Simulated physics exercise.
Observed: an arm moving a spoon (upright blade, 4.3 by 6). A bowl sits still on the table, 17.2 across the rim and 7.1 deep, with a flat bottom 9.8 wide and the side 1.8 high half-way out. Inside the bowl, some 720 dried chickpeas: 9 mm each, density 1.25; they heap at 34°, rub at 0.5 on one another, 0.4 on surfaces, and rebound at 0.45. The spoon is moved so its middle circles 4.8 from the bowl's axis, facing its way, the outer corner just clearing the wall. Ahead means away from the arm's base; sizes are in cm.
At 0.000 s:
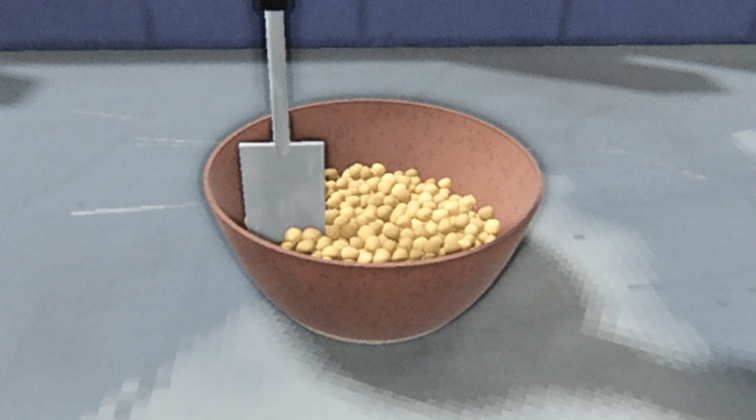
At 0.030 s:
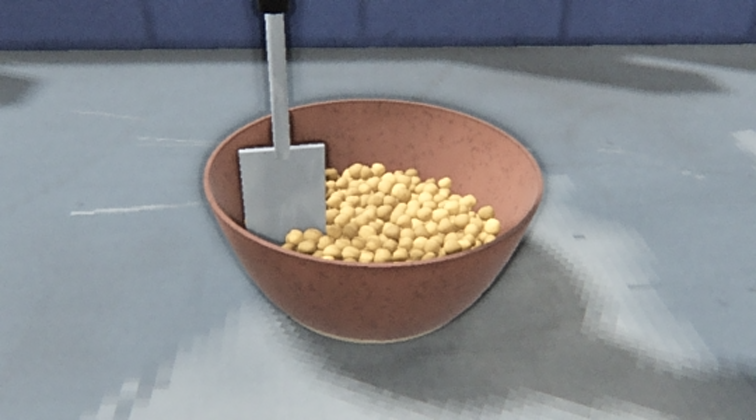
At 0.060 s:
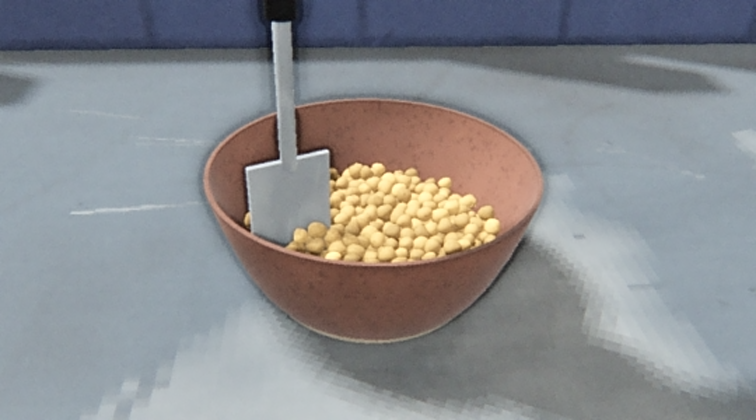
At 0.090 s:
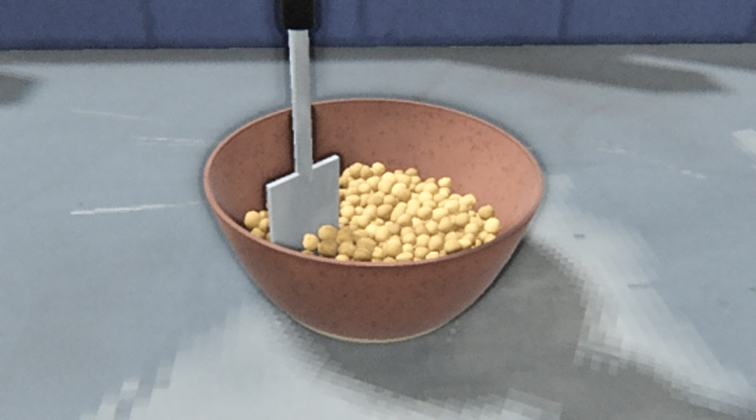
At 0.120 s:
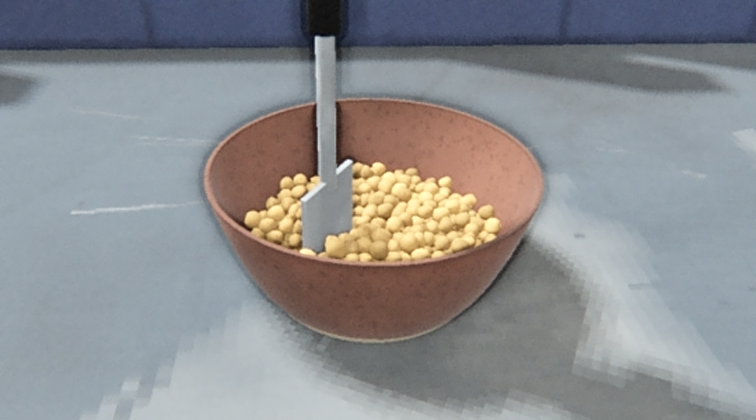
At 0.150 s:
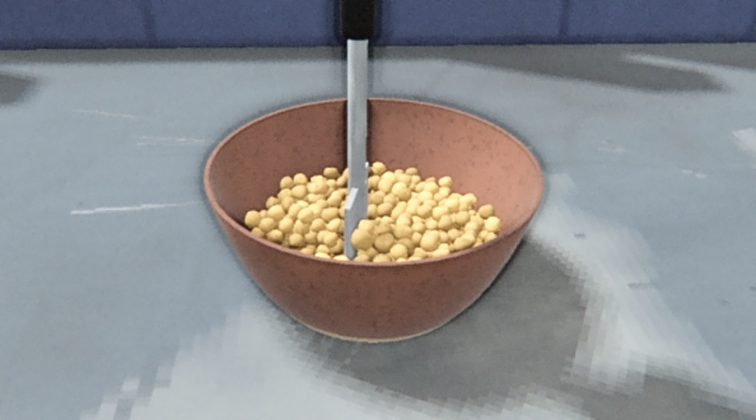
On a grey tabletop, a flat metal spatula moving rightward through chickpeas in a brown bowl, turning until its blade is edge-on.
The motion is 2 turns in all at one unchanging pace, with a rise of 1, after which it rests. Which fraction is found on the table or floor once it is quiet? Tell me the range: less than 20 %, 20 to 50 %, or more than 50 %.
It falls in the range less than 20 %.
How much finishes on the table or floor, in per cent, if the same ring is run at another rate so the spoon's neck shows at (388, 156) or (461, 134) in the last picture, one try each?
About 15 per cent, then about 25 per cent.
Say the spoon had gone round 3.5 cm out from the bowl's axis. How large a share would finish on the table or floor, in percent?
Some 5 percent would.
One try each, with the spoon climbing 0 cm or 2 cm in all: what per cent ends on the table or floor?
Roughly 20 and 5 per cent.
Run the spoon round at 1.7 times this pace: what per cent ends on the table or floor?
Roughly 25 per cent.
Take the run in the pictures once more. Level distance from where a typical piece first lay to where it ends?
I'd estimate close to 3 cm.
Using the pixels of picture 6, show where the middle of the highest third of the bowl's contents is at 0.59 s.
Look near (284, 207) for its middle.
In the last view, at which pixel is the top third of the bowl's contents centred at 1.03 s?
(407, 188).
By 0.59 s, 328° round, highest piece 9 above the table; 684 in the bowl, 28 on the table or floor, 10 in flight or on the tool.
By 1.03 s, 222° round, highest piece 9 above the table; 647 in the bowl, 65 on the table or floor, 10 in flight or on the tool.
By 1.45 s, 0° round, highest piece 6 above the table; 634 in the bowl, 88 on the table or floor.
By 2.15 s, 0° round, highest piece 6 above the table; 634 in the bowl, 88 on the table or floor.
Final count, 634 in the bowl, 88 on the table or floor. That is 12 % on the table or floor.
